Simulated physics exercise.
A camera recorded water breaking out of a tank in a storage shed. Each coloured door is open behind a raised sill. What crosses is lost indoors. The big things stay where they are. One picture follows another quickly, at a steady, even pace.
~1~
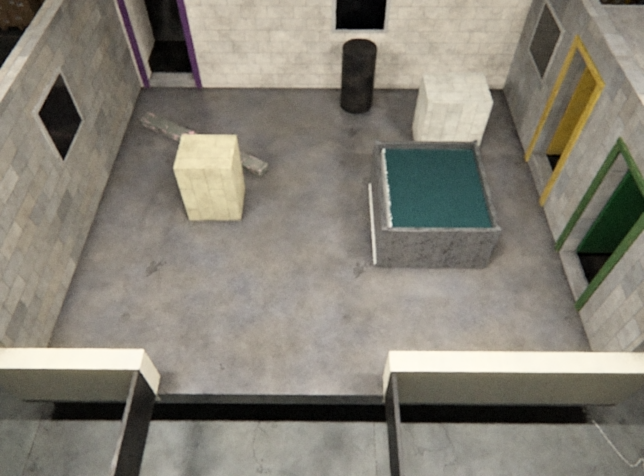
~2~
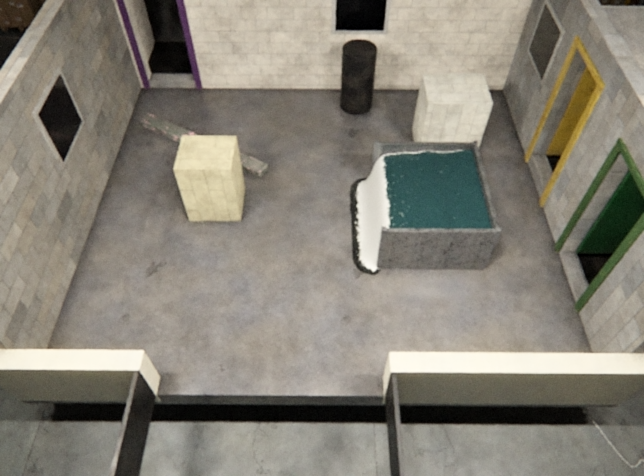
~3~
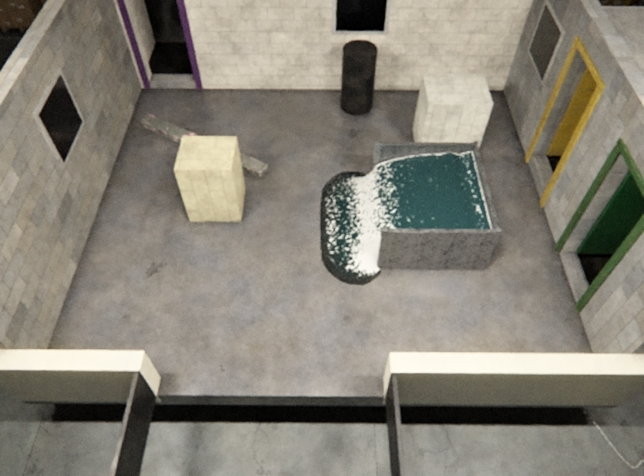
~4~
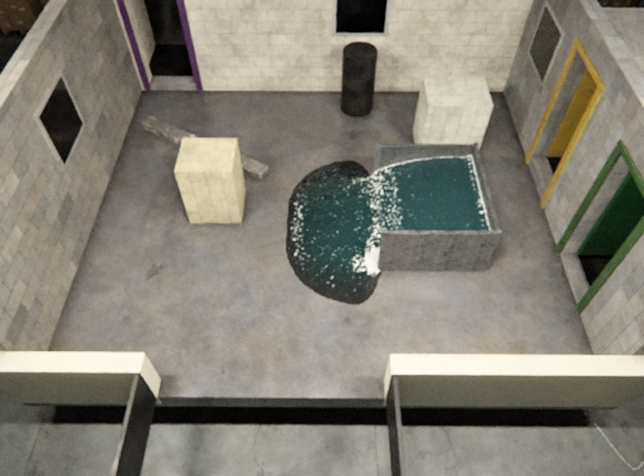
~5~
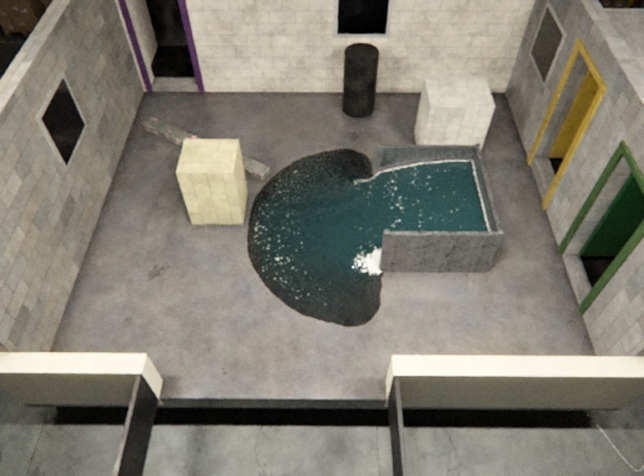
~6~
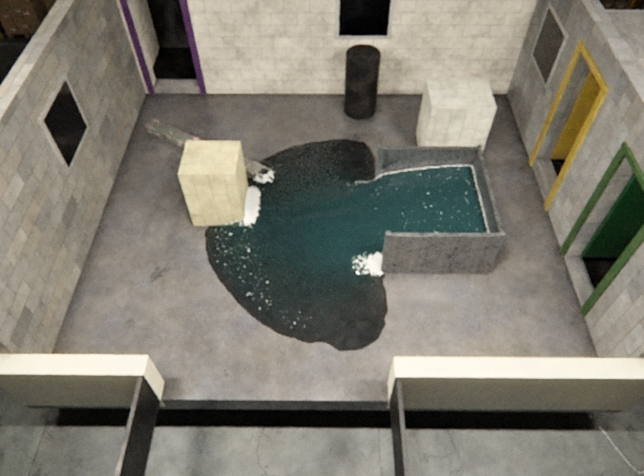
To begin with, teal water lies still in an open grey tank on the right side of a walled room. White, foaming water then pours from the tank's left side, spreading leftward across the floor in a widening dark rounded pool until it foams against the pale yellow block.
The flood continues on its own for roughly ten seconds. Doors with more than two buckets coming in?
Green door: Two or fewer; purple door: Two or fewer; yellow door: Two or fewer.
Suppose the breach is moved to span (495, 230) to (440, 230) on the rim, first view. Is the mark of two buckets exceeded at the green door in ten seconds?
Note: Green door crosses the line.
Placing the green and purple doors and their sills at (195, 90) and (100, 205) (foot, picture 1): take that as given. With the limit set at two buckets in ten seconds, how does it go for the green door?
As it turns out, the green door overshoots.
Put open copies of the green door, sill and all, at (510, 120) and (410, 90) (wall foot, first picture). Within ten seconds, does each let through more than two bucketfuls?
In turn: Holds, is under.
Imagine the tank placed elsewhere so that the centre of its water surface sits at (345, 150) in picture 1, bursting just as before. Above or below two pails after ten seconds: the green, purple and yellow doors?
Result per door: Green does not reach it; purple gets past it; yellow does not reach it.
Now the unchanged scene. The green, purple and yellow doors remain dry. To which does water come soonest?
That would be the one in purple.
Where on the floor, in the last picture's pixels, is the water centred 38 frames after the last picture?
My pick is pixel (224, 203).
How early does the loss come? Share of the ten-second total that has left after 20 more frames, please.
Share gone: About 25 %.
A moment on, water covers 40 % of the floor; the green door not reached, the purple door not reached, the yellow door not reached.
Next, water covers 55 % of the floor; the green door not reached, the purple door wet at the sill, nothing in, the yellow door not reached.
Then, water covers 55 % of the floor; the green door not reached, the purple door under two buckets in, the yellow door not reached.
Later, water covers 60 % of the floor; the green door not reached, the purple door under two buckets in, the yellow door not reached.
In the end, water covers 85 % of the floor; the green door not reached, the purple door under two buckets in, the yellow door wet at the sill, nothing in.
